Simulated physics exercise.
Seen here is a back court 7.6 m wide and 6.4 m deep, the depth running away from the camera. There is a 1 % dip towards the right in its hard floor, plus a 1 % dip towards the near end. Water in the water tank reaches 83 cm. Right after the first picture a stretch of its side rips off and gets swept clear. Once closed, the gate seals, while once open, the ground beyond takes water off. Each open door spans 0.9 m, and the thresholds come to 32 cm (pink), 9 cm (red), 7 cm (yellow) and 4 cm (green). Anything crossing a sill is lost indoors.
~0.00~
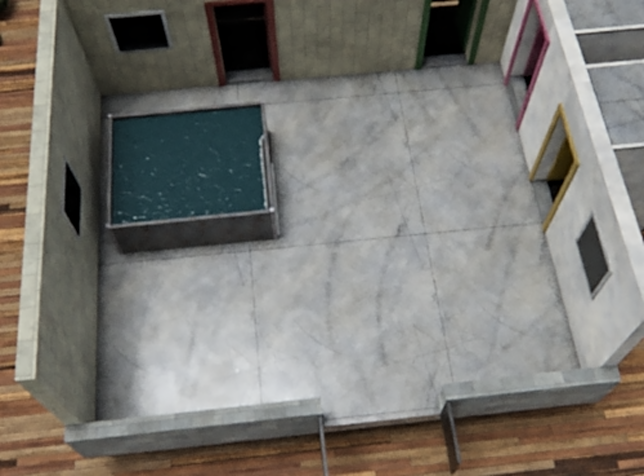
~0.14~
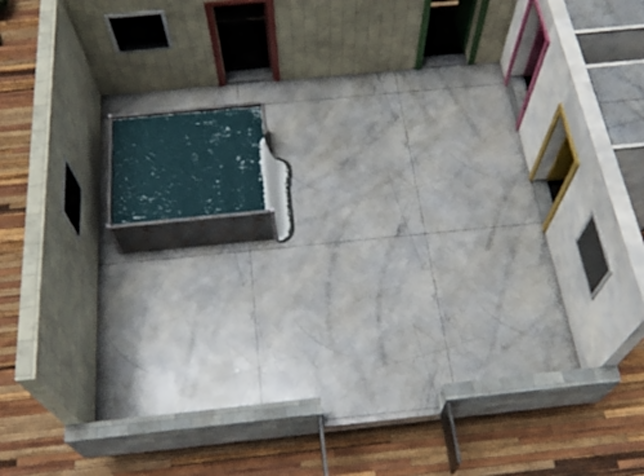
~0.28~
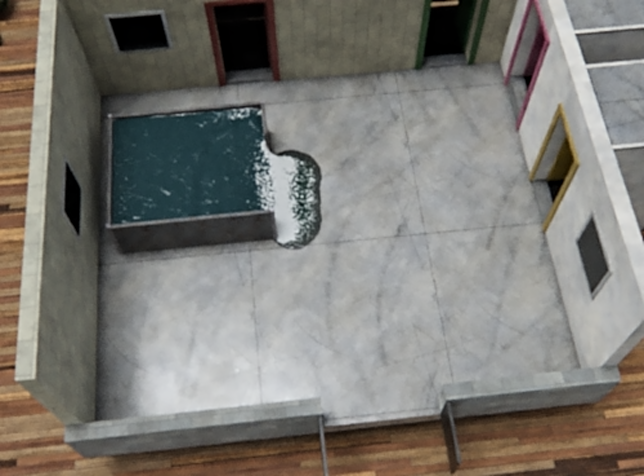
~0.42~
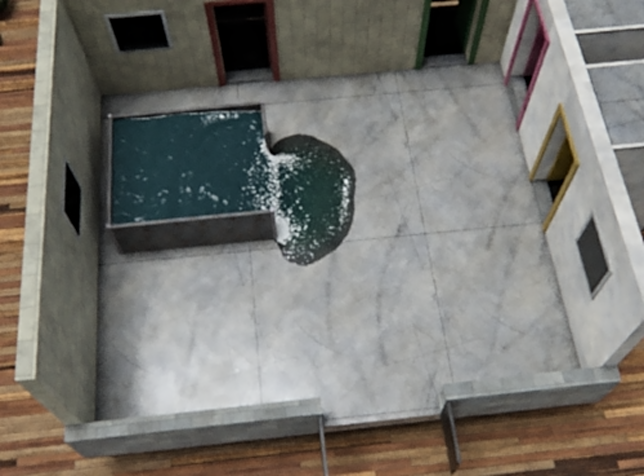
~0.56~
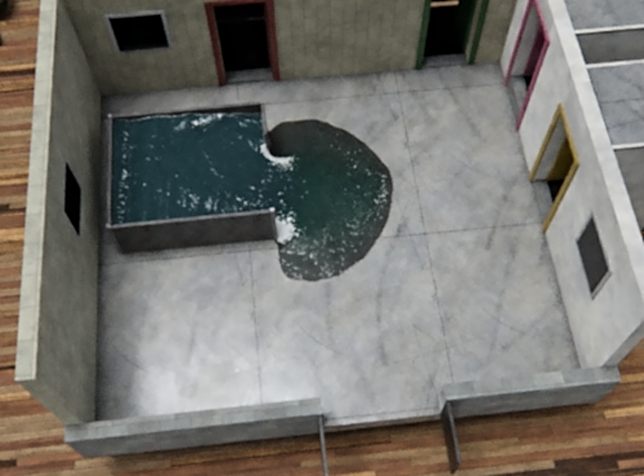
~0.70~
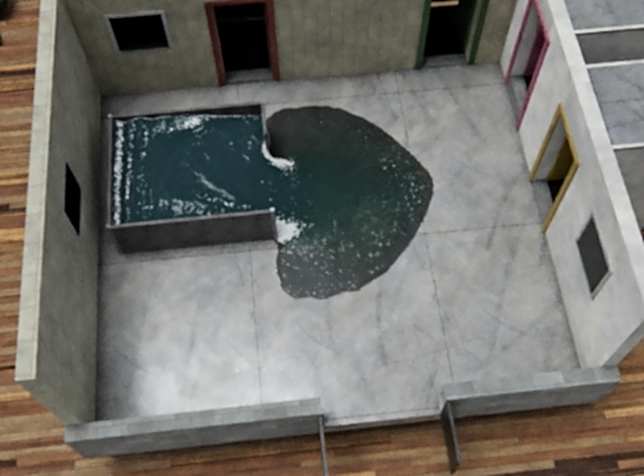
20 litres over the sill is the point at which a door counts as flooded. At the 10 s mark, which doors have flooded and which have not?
The pink door has not; the red door has not; the yellow door has flooded; the green door has flooded.
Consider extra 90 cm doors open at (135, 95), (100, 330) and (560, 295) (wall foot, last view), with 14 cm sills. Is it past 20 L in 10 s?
In sequence the answers are less than that, less than that and more than that.
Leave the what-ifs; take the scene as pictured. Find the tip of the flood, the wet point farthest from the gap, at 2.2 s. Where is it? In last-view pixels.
Near (583, 383).
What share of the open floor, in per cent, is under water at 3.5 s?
Covered: Roughly 55 %.
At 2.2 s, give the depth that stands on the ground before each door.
Depths: Pink door 28 cm, red door 1 cm, yellow door 24 cm, green door 7 cm.
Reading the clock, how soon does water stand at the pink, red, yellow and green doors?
Arrival times: Pink 1.5 seconds, red 5.5 seconds, yellow 1.1 seconds, green 1.6 seconds.
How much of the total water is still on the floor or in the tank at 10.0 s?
I'd say close to 74 percent is still there.
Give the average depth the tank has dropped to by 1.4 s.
About 55 centimetres on average.
After 1.4 s water covers 45 % of the floor and is deepest (48 cm) near (278, 218); pink door not reached, red door not reached, yellow door 11 cm at the sill, 15 L in, green door not reached.
After 2.2 s water covers 55 % of the floor and is deepest (48 cm) near (500, 65); pink door 28 cm at the sill, 0 L in, red door not reached, yellow door 24 cm at the sill, 129 L in, green door 7 cm at the sill, 1 L in.
After 3.5 s water covers 55 % of the floor and is deepest (36 cm) near (567, 319); pink door 26 cm at the sill, 0 L in, red door not reached, yellow door 26 cm at the sill, 337 L in, green door 19 cm at the sill, 54 L in.
After 6.0 s water covers 70 % of the floor and is deepest (21 cm) near (503, 153); pink door 15 cm at the sill, 1 L in, red door 3 cm at the sill, 0 L in, yellow door 19 cm at the sill, 525 L in, green door 10 cm at the sill, 150 L in.
After 10.0 s water covers 100 % of the floor and is deepest (18 cm) near (572, 384); pink door 10 cm at the sill, 1 L in, red door 4 cm at the sill, 0 L in, yellow door 11 cm at the sill, 625 L in, green door 9 cm at the sill, 222 L in.
